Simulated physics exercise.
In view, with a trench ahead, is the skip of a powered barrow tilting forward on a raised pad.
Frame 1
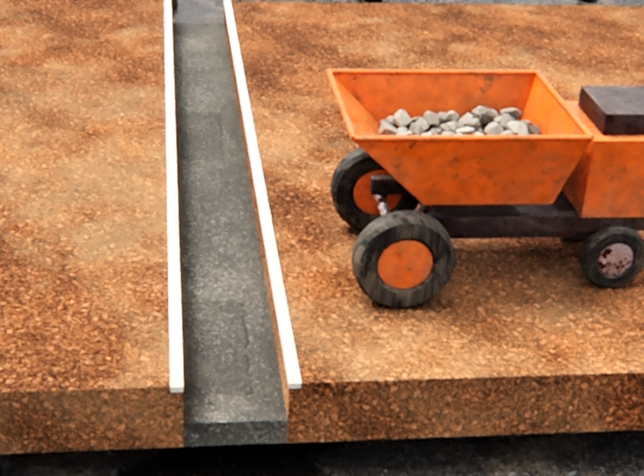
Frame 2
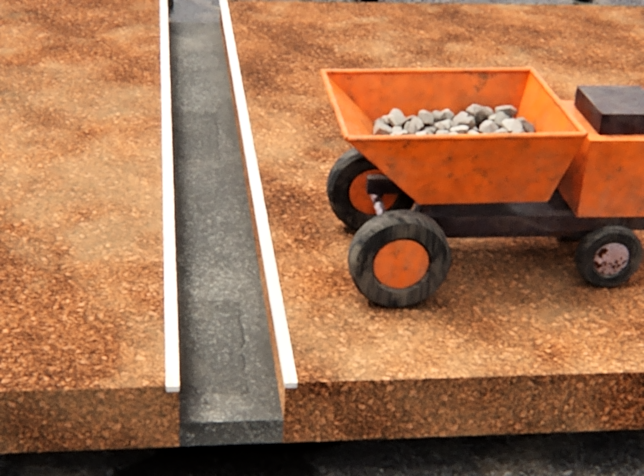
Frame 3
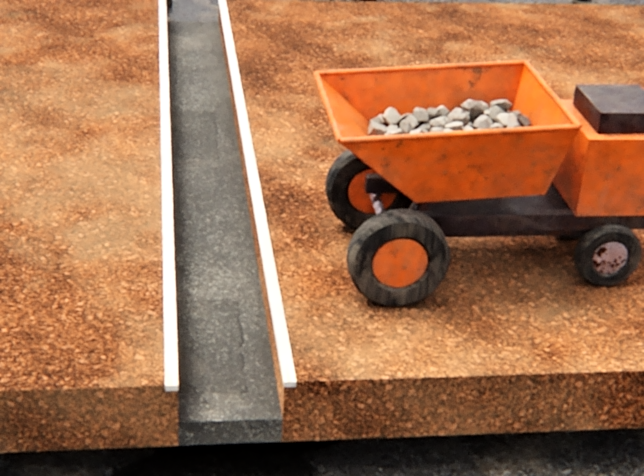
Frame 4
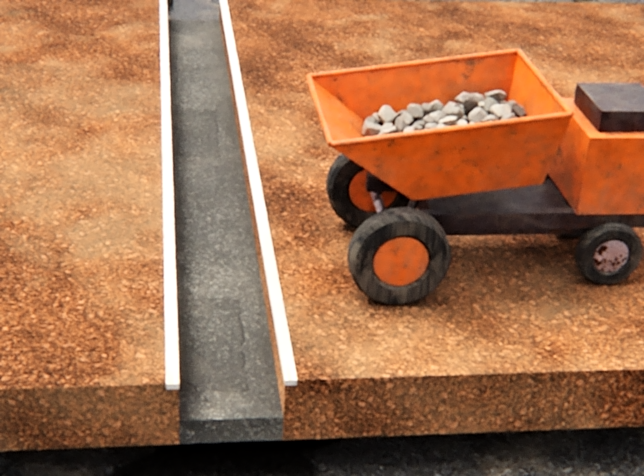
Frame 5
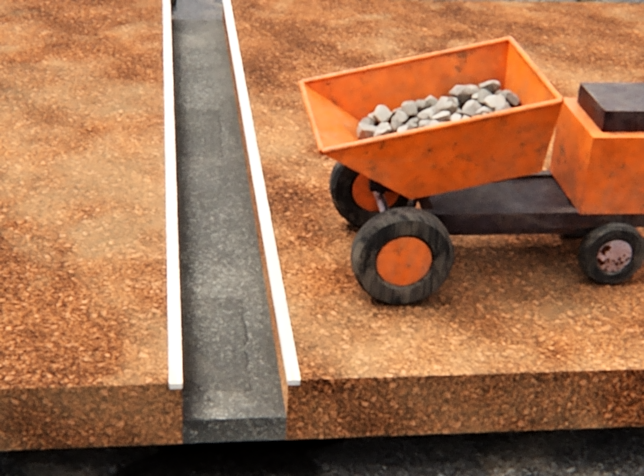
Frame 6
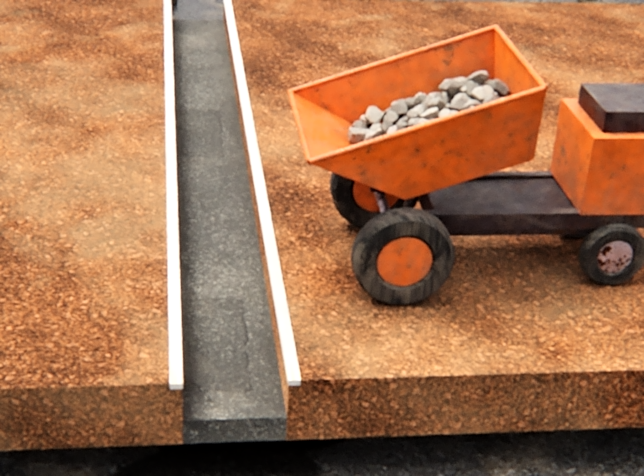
The orange skip of a small barrow, loaded with grey stones, sat level at first, then tilted gradually forward to the left, its back end rising, while the wheels stayed near a shallow, white-edged trench.
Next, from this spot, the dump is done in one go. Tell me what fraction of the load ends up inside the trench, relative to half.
Inside the trench ends up over half of the load.
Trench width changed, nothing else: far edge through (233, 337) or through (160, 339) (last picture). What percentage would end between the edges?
The first try lands around 40 %, the second around 100 %.
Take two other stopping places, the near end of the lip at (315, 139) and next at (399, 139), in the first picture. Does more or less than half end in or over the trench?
The first place leaves the greater portion between the edges, the second place the greater portion.
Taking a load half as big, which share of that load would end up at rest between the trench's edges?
100 in a hundred, roughly.
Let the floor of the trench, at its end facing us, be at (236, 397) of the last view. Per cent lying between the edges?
That would give roughly 70 percent.
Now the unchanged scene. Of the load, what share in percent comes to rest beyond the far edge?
Roughly 0 in a hundred.
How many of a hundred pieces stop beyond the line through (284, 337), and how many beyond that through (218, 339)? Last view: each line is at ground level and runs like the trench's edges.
Estimate, first then second: 100 %, 40 %.
Soon, skip tipped steeply; all in the skip.
A while on, skip tipped right over; about two thirds in the skip; about a third in or heaped over the trench.
Towards the end, skip tipped right over; a stray few in the skip; nearly all in or heaped over the trench; a stray few beyond it.
Finally, skip tipped right over; a stray few in the skip; nearly all in or heaped over the trench; a stray few beyond it.
